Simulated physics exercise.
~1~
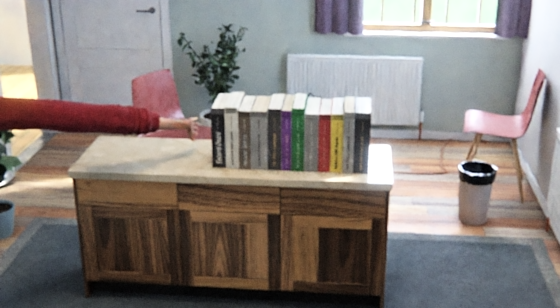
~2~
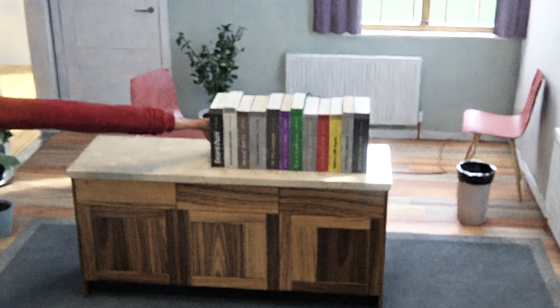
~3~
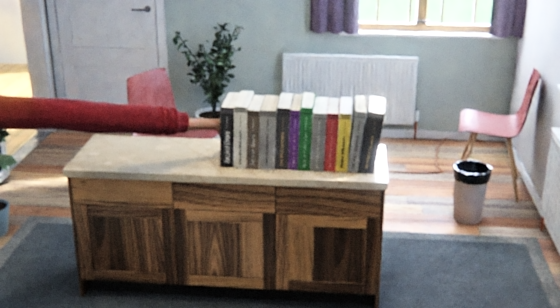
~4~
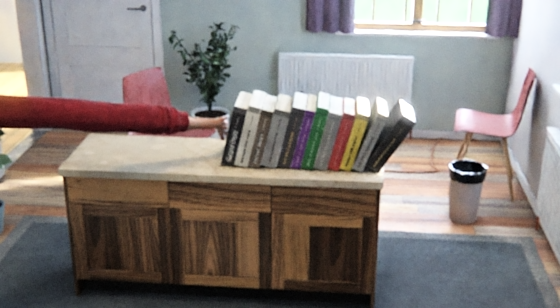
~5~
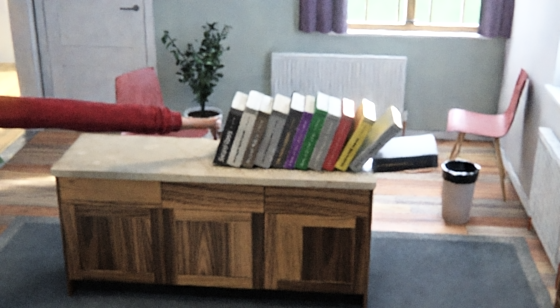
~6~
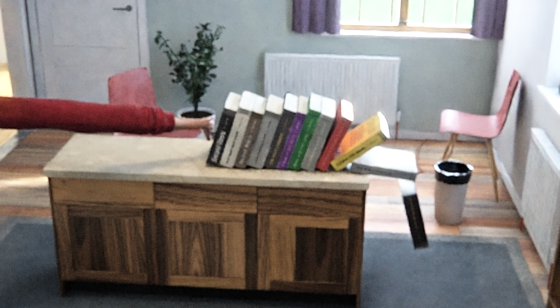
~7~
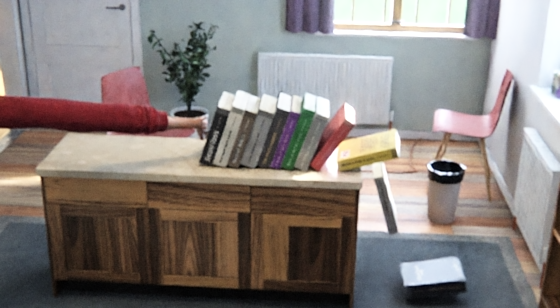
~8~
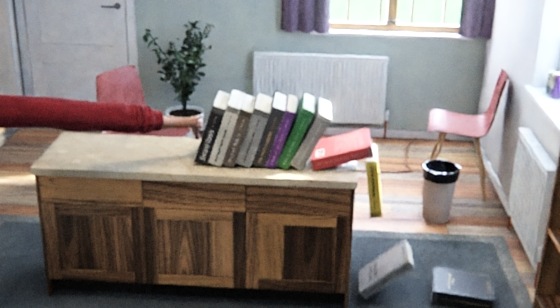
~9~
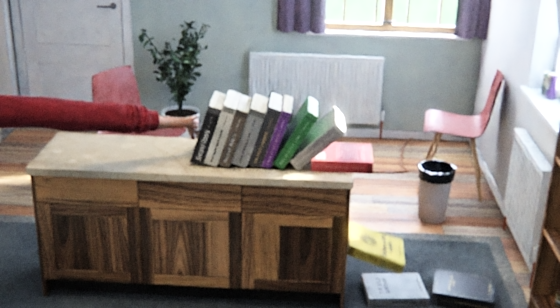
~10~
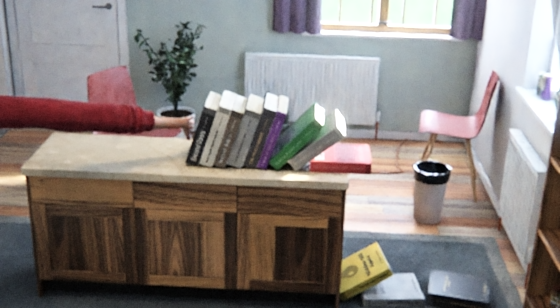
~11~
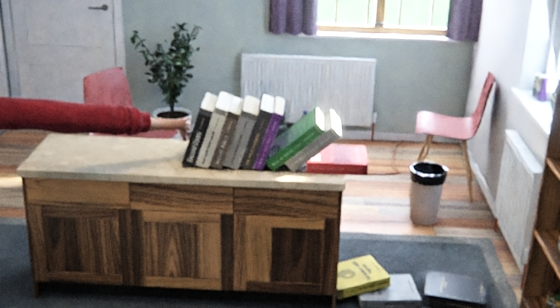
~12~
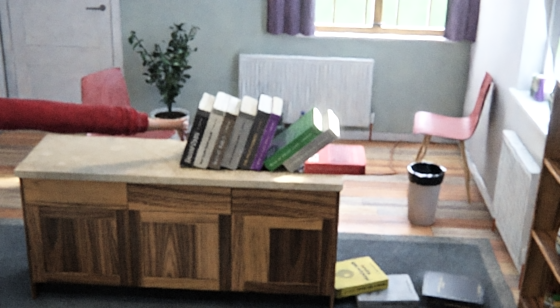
In this clip, a red-sleeved arm reaches in from the left and pushes a row of upright box files rightward along a wooden worktop until they lean; three, including the yellow one, drop to the floor, while the red one lies flat at the edge and the rest stay leaning.
